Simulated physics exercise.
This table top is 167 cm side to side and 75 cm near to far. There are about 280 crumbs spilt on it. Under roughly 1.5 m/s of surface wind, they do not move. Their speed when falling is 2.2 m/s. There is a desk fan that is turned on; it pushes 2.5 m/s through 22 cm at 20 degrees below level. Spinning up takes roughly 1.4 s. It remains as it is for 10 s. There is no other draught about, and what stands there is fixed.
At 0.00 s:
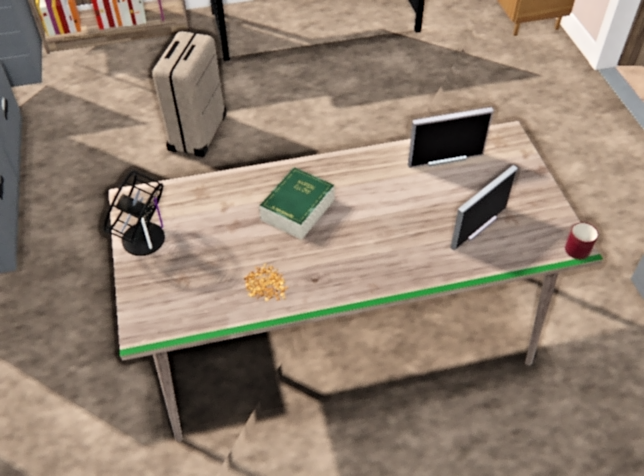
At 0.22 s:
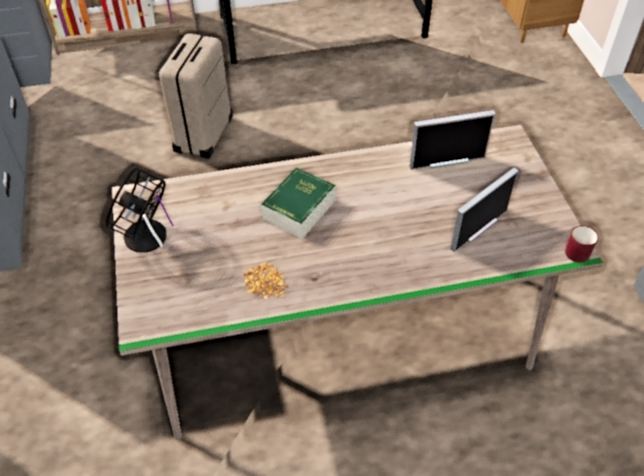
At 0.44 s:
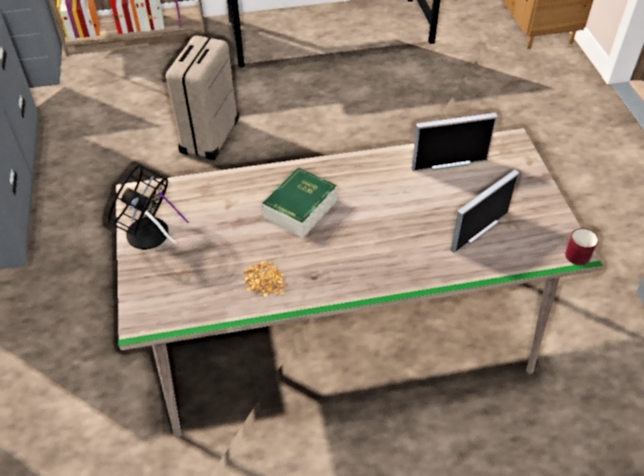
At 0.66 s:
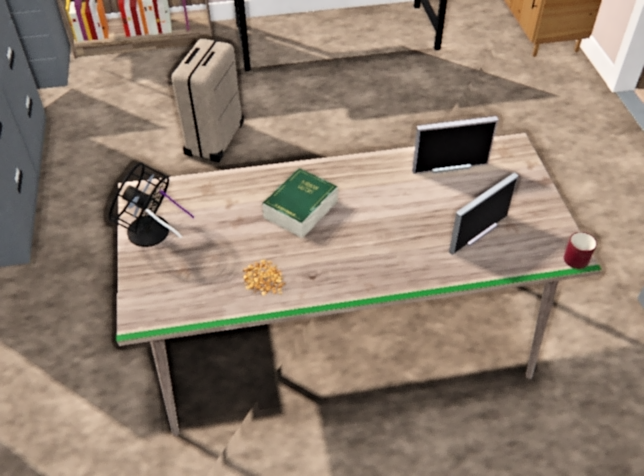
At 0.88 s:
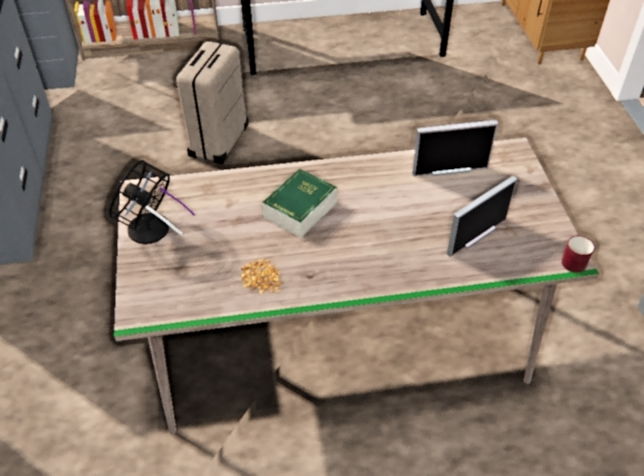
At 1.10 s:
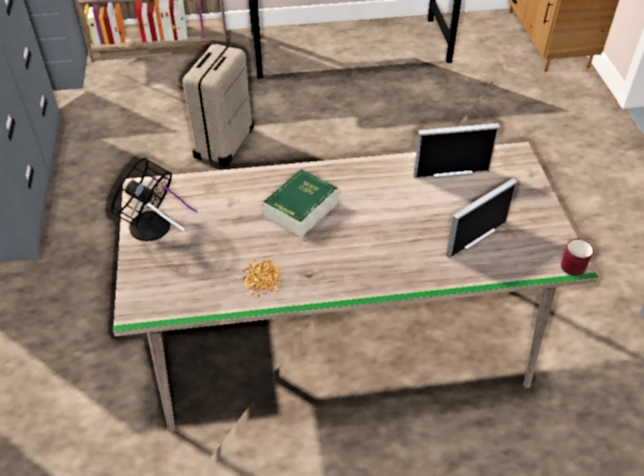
A pale wooden table with a green front edge stands on a mottled brown floor, seen from above at an angle. A black desk fan sits at left, a green book and golden crumbs nearer the middle, two dark screens and a red mug at right, and a beige suitcase behind. The camera drifts gently around the table as purple and white strips swing rightward from the fan, then the crumbs stir faintly.
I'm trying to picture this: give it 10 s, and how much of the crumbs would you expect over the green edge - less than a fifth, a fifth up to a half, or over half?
The fan should leave the greater part past that edge.
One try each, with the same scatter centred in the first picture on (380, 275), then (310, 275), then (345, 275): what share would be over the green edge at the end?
Going through the three spots in order, you'd get 90 percent, 100 percent and 90 percent.
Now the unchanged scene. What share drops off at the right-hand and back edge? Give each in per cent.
Roughly 0 % right-hand, 0 % back.
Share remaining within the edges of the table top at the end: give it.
Roughly 0 per cent.
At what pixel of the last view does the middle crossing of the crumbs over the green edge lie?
Median crossing point, approx. (323, 308).
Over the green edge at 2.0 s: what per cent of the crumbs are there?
Roughly 100 per cent.
After 2.0 s the count stands so, 100 % are over the green edge.
After 3.2 s the count stands so, 100 % are over the green edge.
After 5.5 s the count stands so, 100 % are over the green edge.
After 10.0 s, at the end, 100 % are over the green edge.
